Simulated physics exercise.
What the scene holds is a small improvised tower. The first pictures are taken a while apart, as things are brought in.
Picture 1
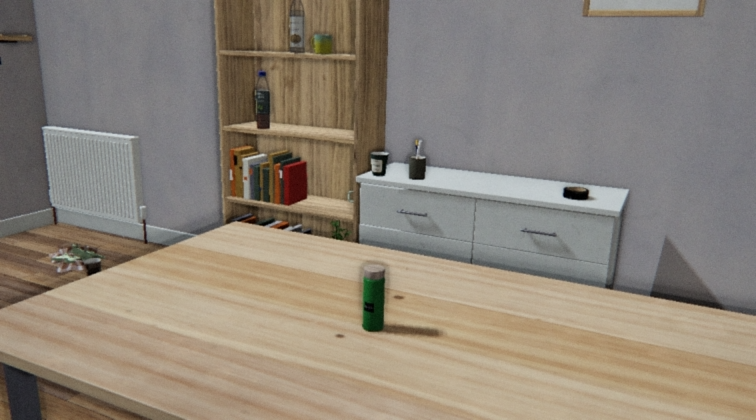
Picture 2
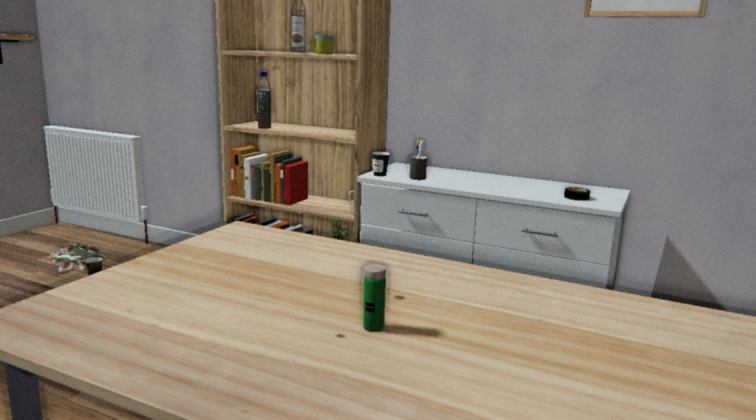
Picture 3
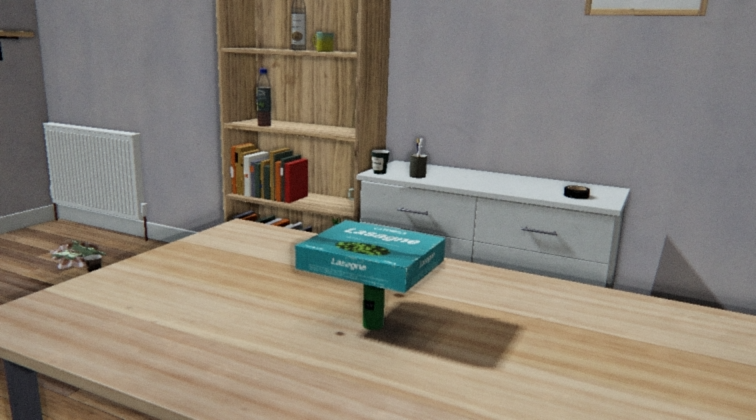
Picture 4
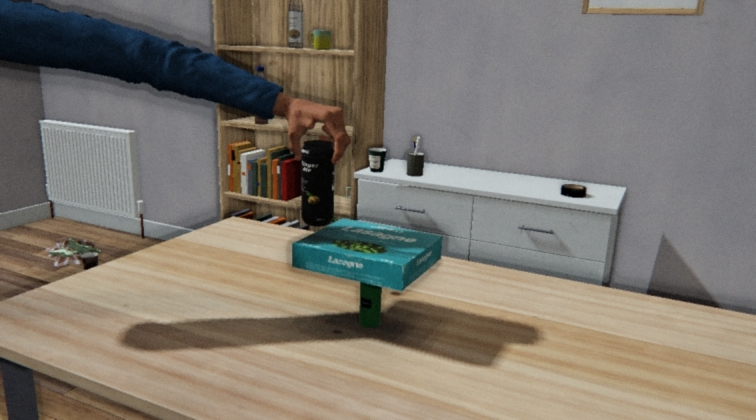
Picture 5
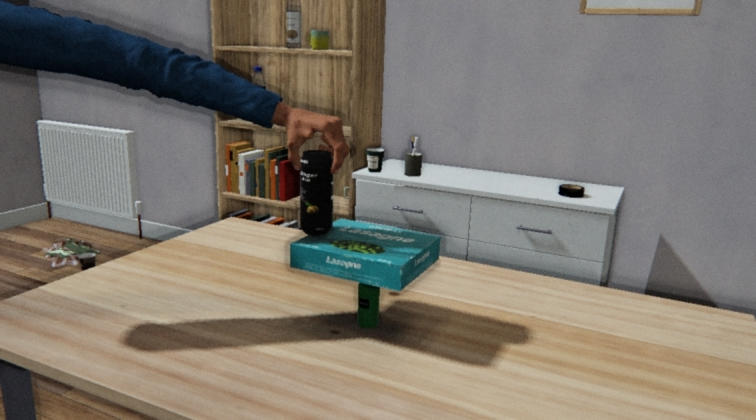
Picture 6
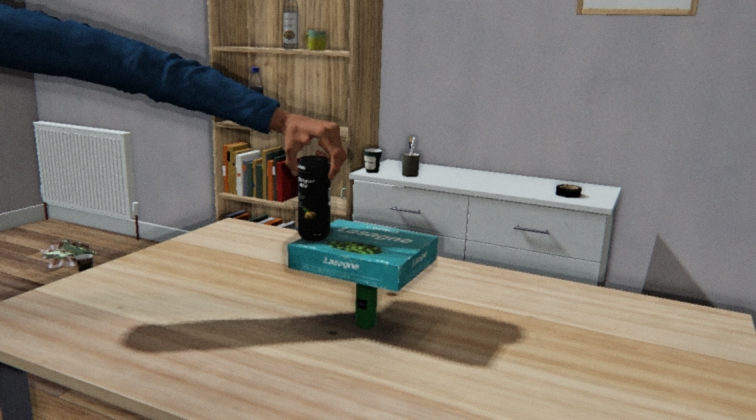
An arm in a dark blue sleeve reaches in from the left over a pale wooden table, seen from slightly above in a grey-walled room with a bookshelf, radiator and white drawers behind. A small green cylinder stands alone mid-table, then a turquoise lasagne box sits across its top. The hand lowers a black can onto the box's left side, still gripping it, as the view shifts very slightly.
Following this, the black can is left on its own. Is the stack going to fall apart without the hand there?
The stack is left disturbed.
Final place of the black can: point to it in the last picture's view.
Somewhere around (217, 294) in the last picture.
Then, 0.50 s on from there, black can now fallen; turquoise packet turned 56° from how it was put; green shaker turned 3° from how it was put.
Then, 0.70 s on from there, turquoise packet now fallen.
Then, 1.10 s on from there, green shaker now fallen.
In the end, fallen, turquoise packet, green shaker and black can. At the end, from the last picture's camera, black can near (217, 295). The stack gives way.
